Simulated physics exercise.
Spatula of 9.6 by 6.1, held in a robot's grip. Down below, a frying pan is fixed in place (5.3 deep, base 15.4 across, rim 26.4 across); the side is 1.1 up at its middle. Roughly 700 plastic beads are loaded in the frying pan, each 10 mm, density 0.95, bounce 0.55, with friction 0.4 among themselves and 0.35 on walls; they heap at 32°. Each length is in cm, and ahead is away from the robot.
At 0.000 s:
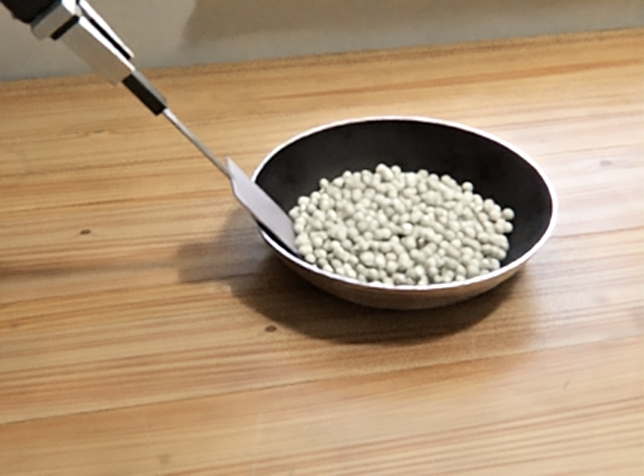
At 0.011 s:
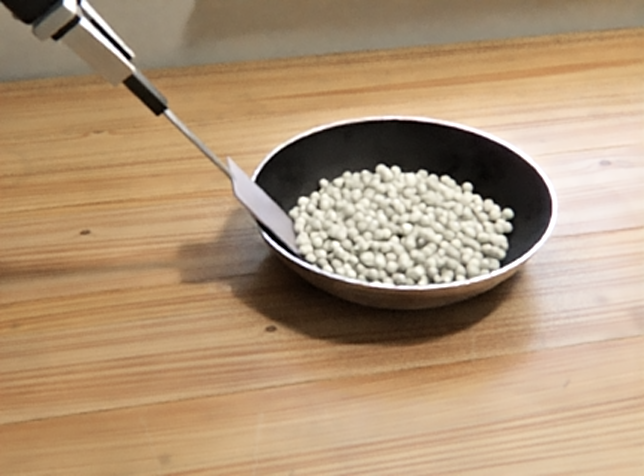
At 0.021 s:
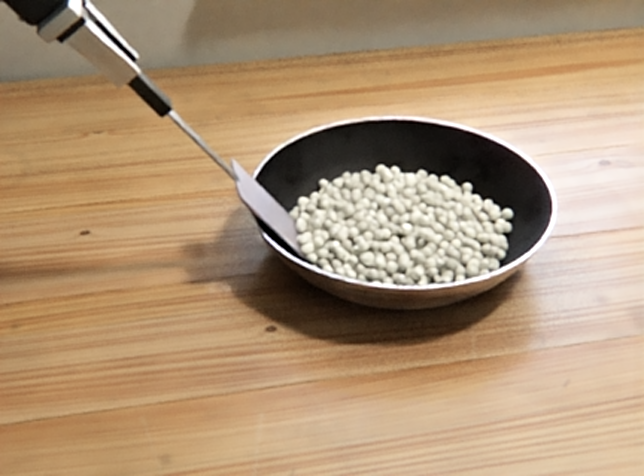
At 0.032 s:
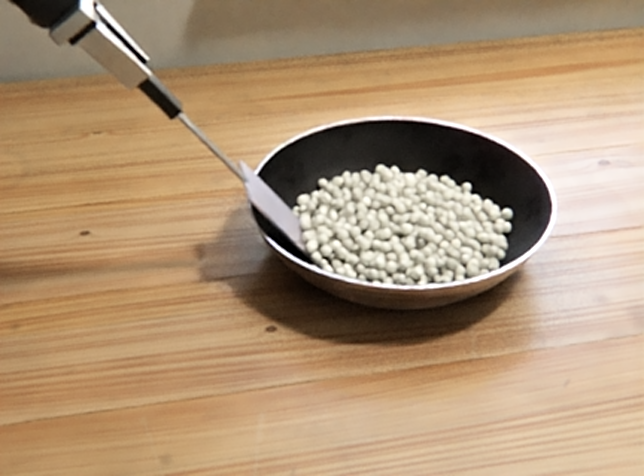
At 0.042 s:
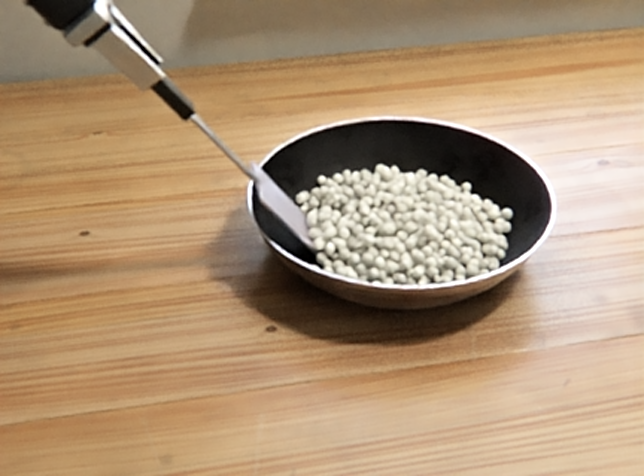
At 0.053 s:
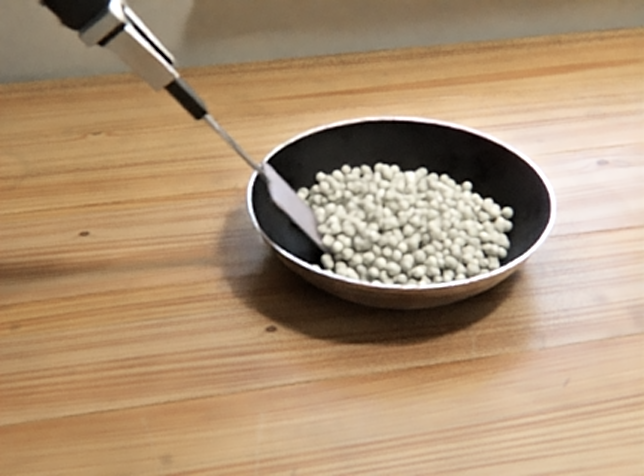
At the start, a robotic arm holds a spatula at the left inner edge of a dark frying pan heaped with small pale beads on a wooden surface. The spatula then slides slowly a short way right, pressing against the near-left beads, while the pan stays still and the heap barely changes.
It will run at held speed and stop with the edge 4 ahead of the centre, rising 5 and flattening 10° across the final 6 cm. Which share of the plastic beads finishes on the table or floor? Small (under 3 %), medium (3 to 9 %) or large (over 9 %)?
Medium.
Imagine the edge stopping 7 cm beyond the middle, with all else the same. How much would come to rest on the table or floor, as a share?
In that case about 10 percent ends on the table or floor.
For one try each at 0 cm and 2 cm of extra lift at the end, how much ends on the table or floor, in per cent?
Result: Approx. 0 % and 0 %, one try each.
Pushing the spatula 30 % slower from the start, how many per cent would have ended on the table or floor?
I'd say close to 0 per cent.
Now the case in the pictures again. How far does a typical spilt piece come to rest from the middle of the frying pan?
Looks like roughly 46 centimetres to me.
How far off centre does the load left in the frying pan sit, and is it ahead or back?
Ahead, by around 2.5 cm.
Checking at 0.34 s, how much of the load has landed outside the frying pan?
Some 4 per cent of the load.
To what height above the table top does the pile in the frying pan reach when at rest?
Height at the end: Around 4.0 cm.
After 0.09 s, sloping 54°, highest piece 5 above the table; 702 in the frying pan.
After 0.12 s, sloping 50°, highest piece 6 above the table; 702 in the frying pan.
After 0.34 s, sloping 44°, highest piece 6 above the table; 667 in the frying pan, 33 on the table or floor, 2 on the blade or in flight.
After 1.39 s, sloping 44°, highest piece 4 above the table; 667 in the frying pan, 35 on the table or floor.
At rest, 667 in the frying pan, 35 on the table or floor. That is 5 % on the table or floor.
